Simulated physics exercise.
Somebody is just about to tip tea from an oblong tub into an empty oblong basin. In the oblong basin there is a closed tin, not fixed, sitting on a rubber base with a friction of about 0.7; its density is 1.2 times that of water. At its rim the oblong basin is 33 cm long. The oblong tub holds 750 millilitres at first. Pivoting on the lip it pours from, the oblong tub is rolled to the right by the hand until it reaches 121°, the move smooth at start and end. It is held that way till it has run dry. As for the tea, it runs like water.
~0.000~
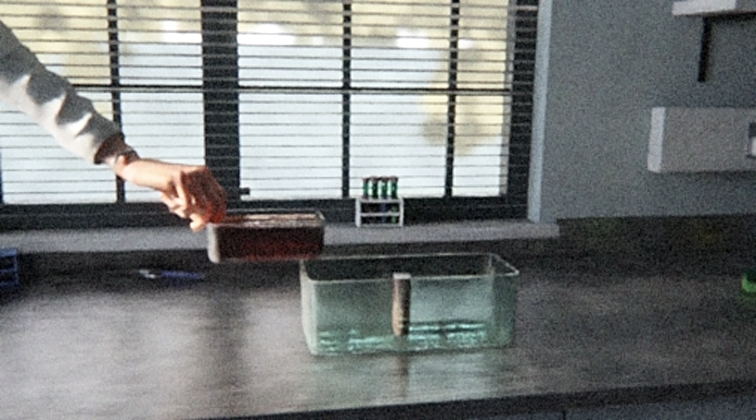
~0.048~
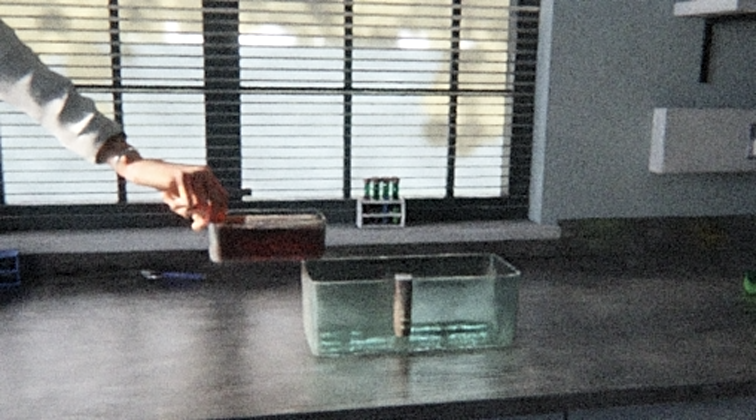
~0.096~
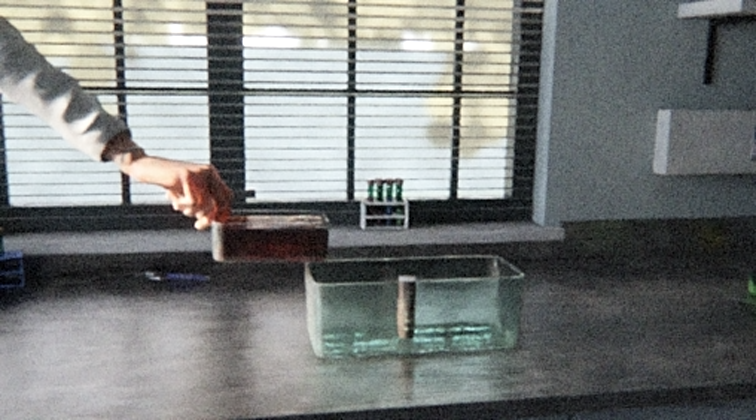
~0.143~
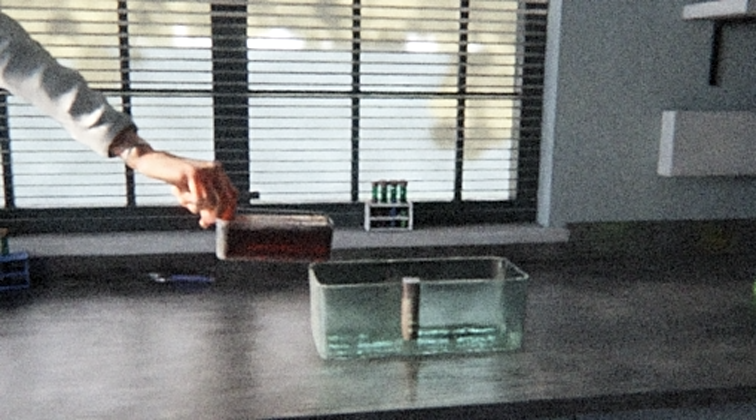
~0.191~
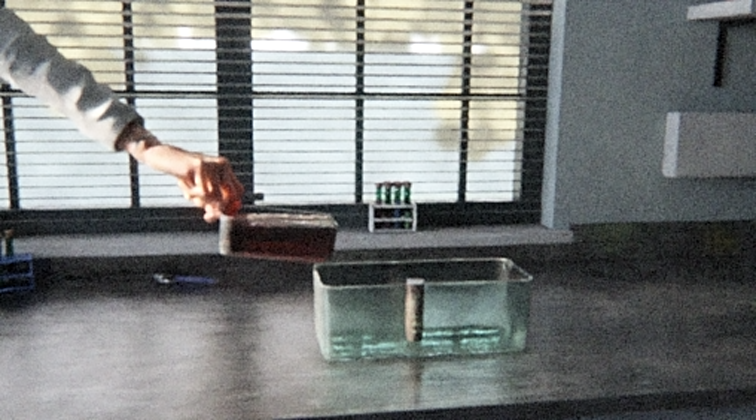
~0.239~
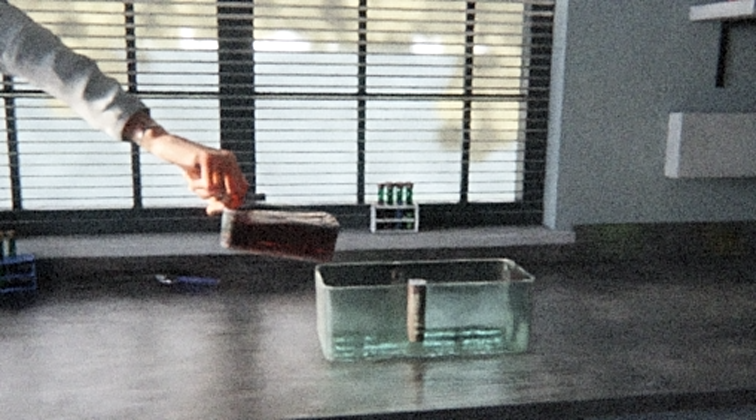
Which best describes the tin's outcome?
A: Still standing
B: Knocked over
Knocked over.
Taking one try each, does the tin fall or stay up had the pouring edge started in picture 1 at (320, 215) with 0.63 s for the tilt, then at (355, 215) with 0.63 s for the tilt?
First it topples; then it remains upright.
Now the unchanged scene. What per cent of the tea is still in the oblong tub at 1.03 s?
About 2 per cent.
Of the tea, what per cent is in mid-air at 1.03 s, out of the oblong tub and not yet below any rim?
Close to 5 in every hundred parts.
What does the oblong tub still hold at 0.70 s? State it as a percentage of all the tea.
Around 24 percent.
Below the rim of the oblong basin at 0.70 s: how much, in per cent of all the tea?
Near 26 in a hundred.
Then, 0.70 s in, the tilt is 70° and 25 per cent is still to pour; the tin stands where it began.
Then, 1.03 s in, the tilt is 111° and 2 per cent is still to pour; the tin leans 48°.
Then, 1.39 s in, the tilt is 121° and 0 per cent is still to pour; the tin lies on its side.
Then, 1.77 s in, the tilt is 121° and 0 per cent is still to pour; the tin lies on its side.
Finally, the tin lies on its side.
